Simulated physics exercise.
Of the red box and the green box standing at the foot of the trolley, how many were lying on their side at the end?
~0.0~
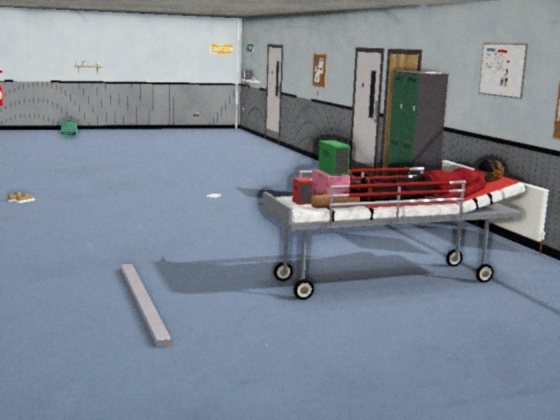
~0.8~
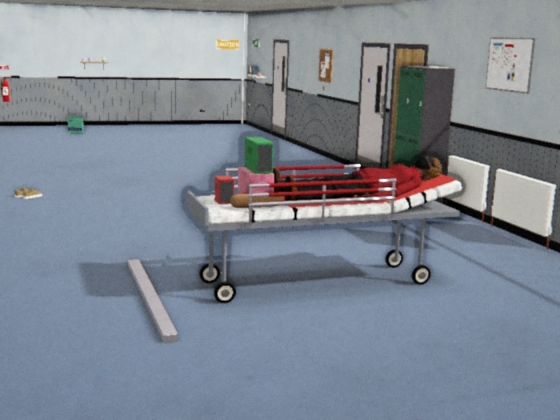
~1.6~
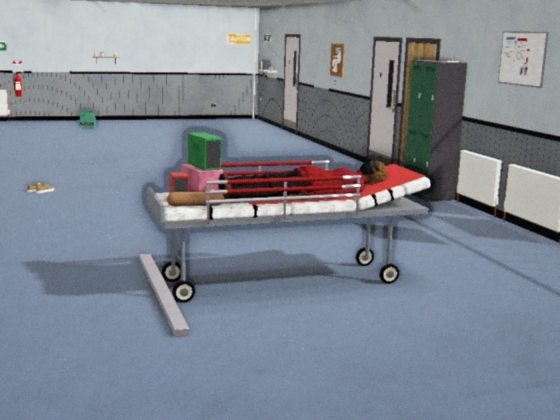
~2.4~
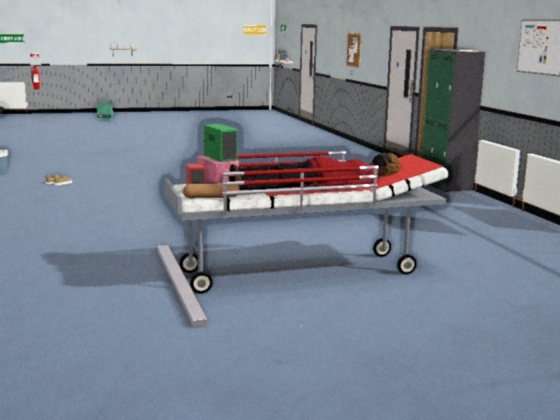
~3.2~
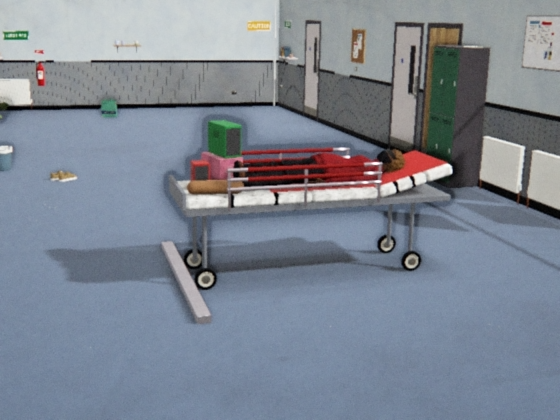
Neither of them was lying on its side at the end. The red box and the green box both stayed upright on the trolley.
A trolley carrying a person in red, with a green box and other items by the feet, rolled left across a blue floor to a low grey sill and stopped there, level, with the person and the green box still on top.
